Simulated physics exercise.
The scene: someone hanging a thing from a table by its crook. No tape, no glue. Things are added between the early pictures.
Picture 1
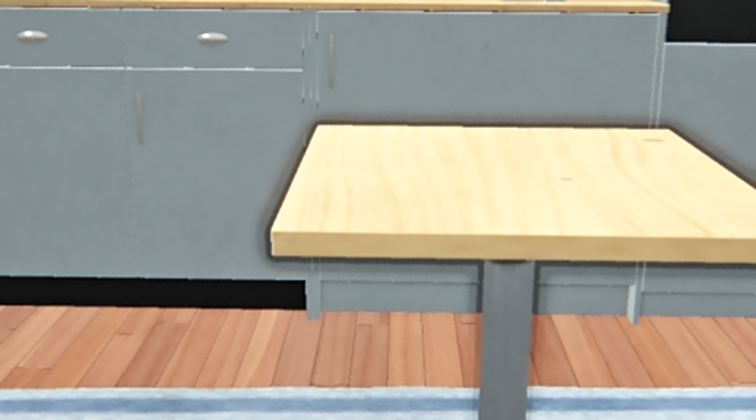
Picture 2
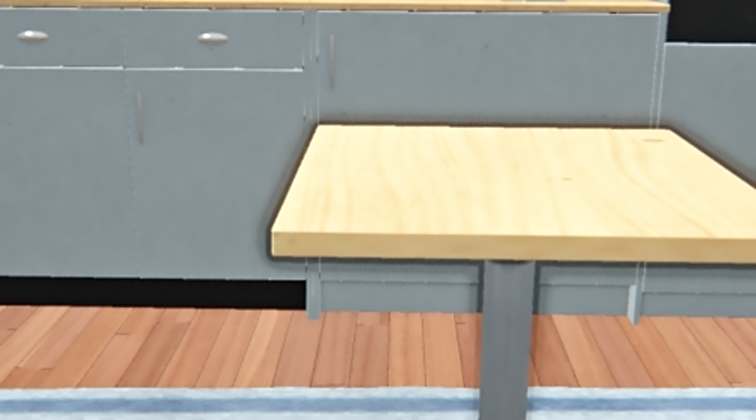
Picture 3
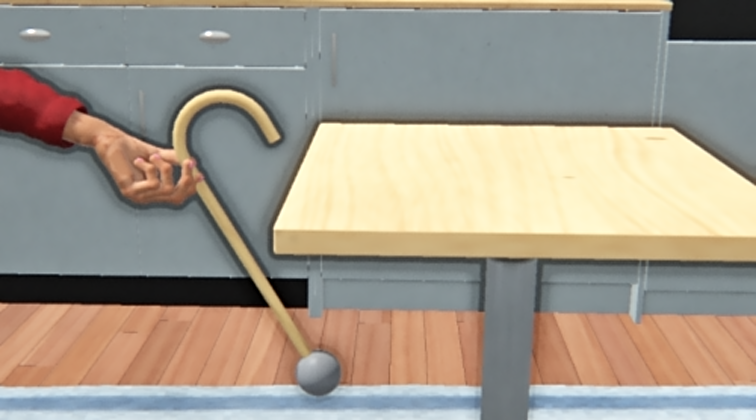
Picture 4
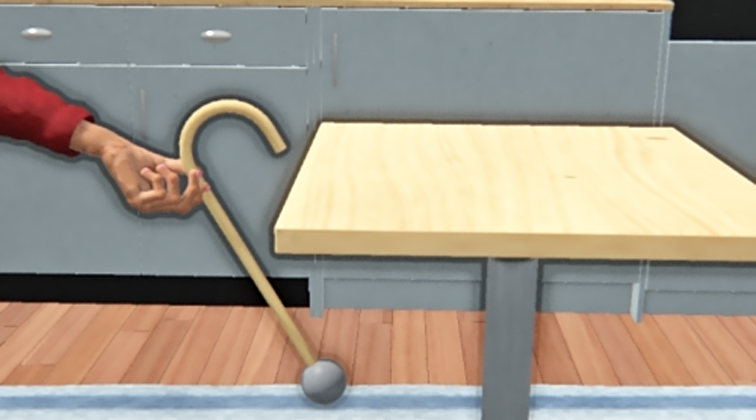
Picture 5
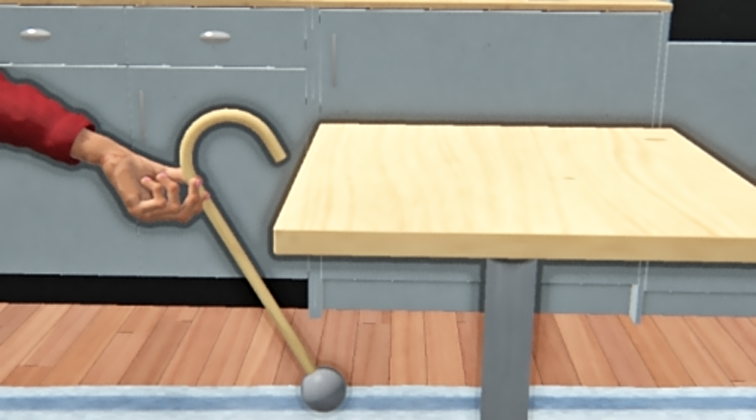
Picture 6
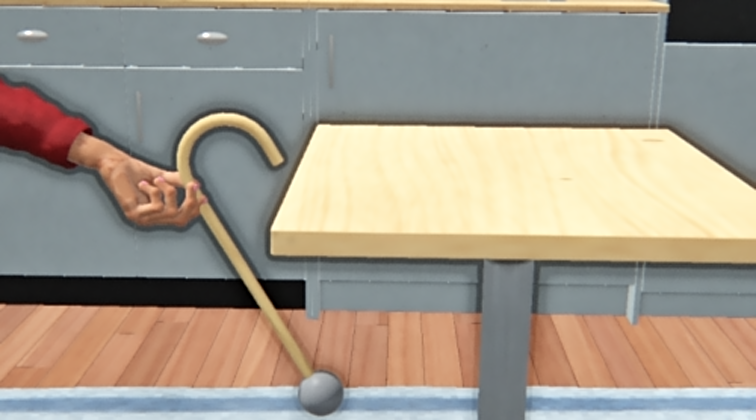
In a kitchen, a red-sleeved arm appears holding a grey-ended ladle with a curved crook, lowering it slightly beside a wooden table.
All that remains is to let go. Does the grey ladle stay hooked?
The grey ladle slips off.
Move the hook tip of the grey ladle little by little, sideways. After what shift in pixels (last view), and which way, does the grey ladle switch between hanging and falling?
A shift of 24 pixels, going right.
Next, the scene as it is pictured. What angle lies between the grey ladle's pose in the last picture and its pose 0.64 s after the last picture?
Some 65 degrees.
Then, 0.40 s later than the last frame, grey ladle fallen.
When it is over, the grey ladle drops past the edge.
